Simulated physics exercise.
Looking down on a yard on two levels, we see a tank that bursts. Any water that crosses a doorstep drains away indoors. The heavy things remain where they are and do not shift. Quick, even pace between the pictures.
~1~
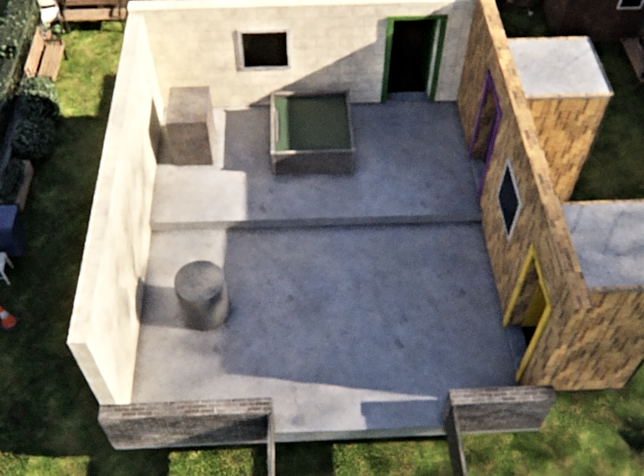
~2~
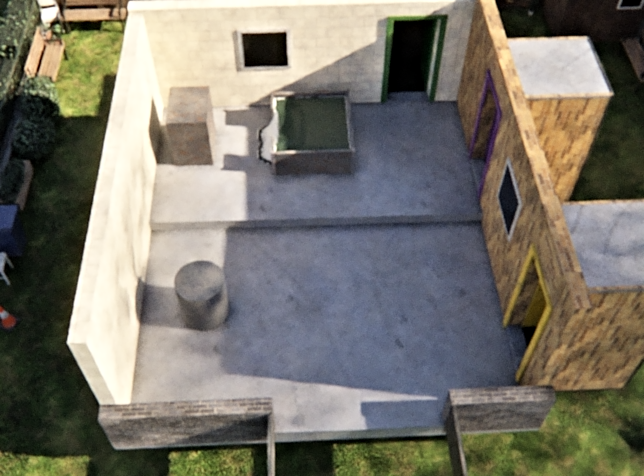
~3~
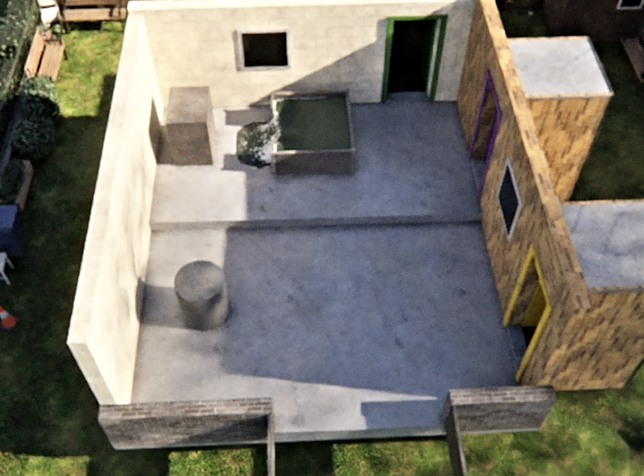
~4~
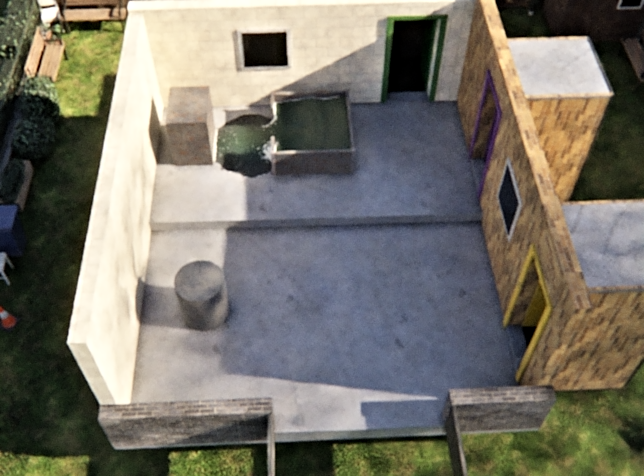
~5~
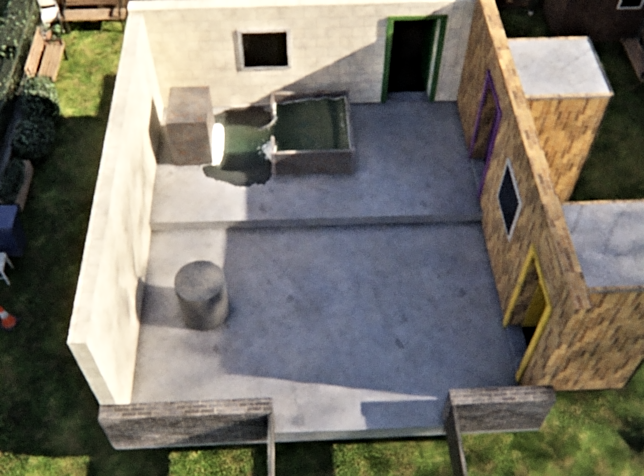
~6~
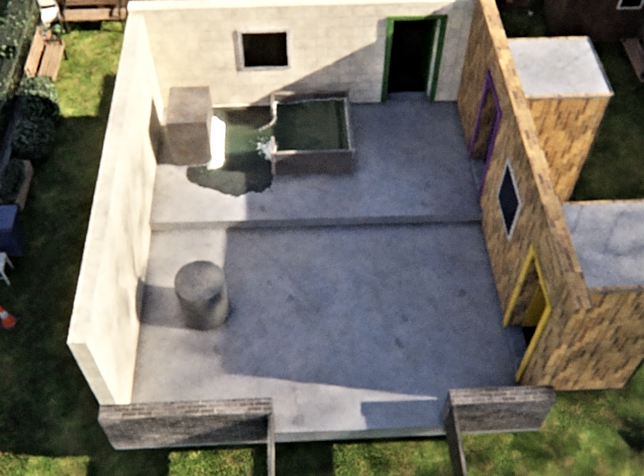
Green water broke out of the left side of a square tank on the yard's upper level, poured leftward toward a gray block, and spread across the concrete in a widening dark puddle.
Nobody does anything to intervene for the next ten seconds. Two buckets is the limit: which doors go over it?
The green door stays within two buckets; the purple door stays within two buckets; the yellow door stays within two buckets.
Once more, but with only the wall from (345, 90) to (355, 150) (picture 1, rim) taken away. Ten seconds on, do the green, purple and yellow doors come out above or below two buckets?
The green one tops the mark; the purple one tops the mark; the yellow one falls short.
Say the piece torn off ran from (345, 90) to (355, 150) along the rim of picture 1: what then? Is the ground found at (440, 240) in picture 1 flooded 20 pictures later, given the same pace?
There: Covered.
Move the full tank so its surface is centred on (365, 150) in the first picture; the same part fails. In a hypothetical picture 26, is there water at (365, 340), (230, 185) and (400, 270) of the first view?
I'd say still dry for the first, swamped for the second and still dry for the third.
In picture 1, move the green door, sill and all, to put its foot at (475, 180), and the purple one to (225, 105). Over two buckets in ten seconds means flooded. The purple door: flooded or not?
Note - purple one: Beyond the mark.
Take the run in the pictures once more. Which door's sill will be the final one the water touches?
Answer: The yellow-painted one.
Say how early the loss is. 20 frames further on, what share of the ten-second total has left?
I'd put it near 0 in a hundred.
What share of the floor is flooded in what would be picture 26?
About 35 per cent.
A moment on, water covers 10 % of the floor; the green door not reached, the purple door not reached, the yellow door not reached.
Next, water covers 20 % of the floor; the green door not reached, the purple door not reached, the yellow door not reached.
Then, water covers 35 % of the floor; the green door wet at the sill, nothing in, the purple door not reached, the yellow door not reached.
Later, water covers 50 % of the floor; the green door wet at the sill, nothing in, the purple door wet at the sill, nothing in, the yellow door not reached.
In the end, water covers 80 % of the floor; the green door wet at the sill, nothing in, the purple door wet at the sill, nothing in, the yellow door wet at the sill, nothing in.
